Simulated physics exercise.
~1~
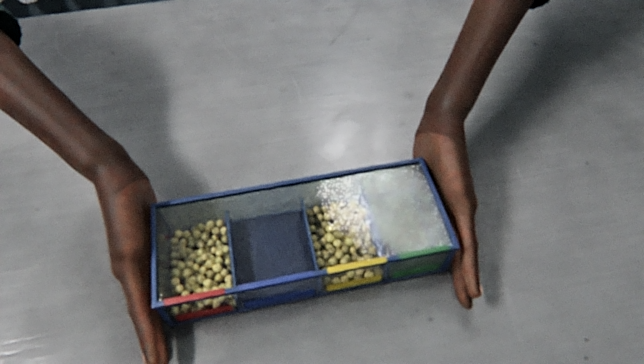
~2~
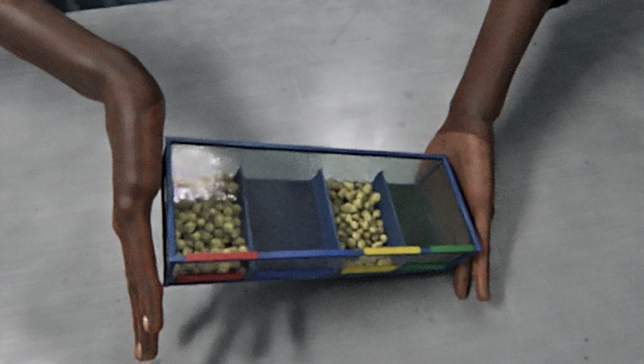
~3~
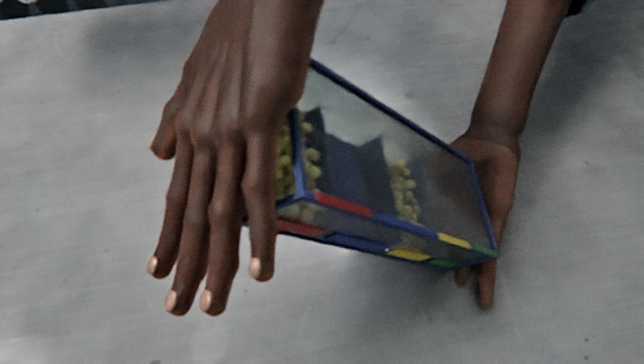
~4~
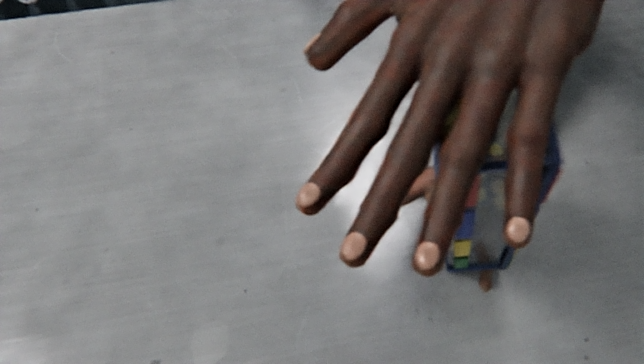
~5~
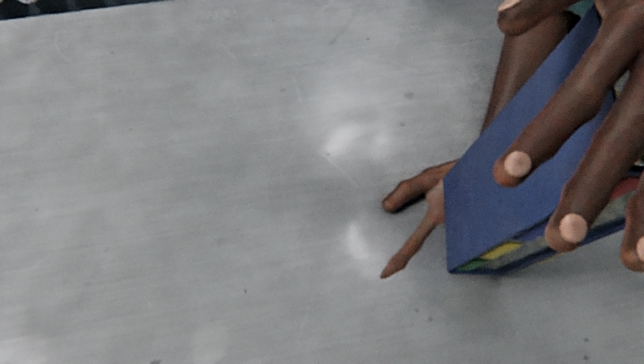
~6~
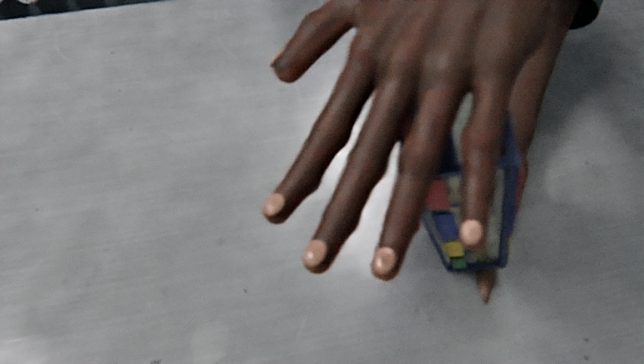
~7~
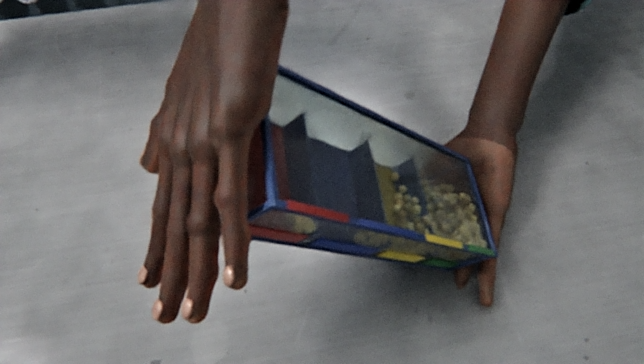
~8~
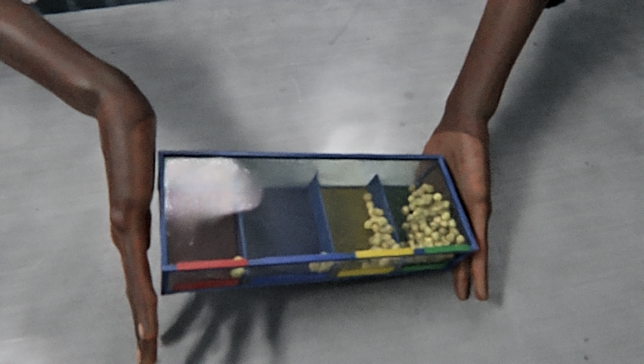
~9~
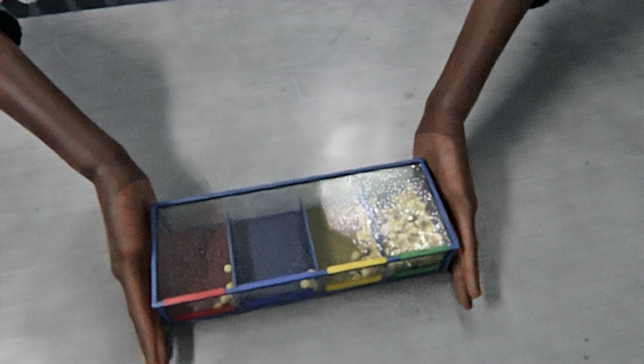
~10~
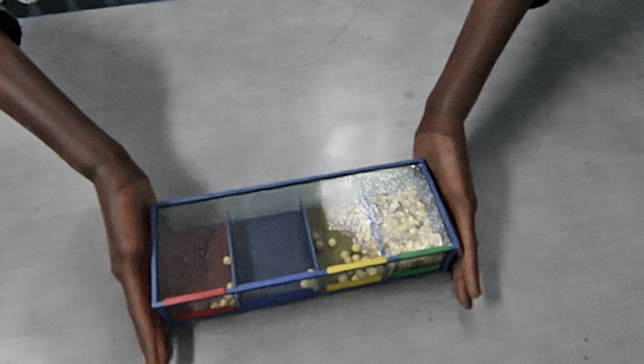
Two hands tipping a lidded box of soya beans steeply and lowering it flat, leaving most beans in the green end compartment.
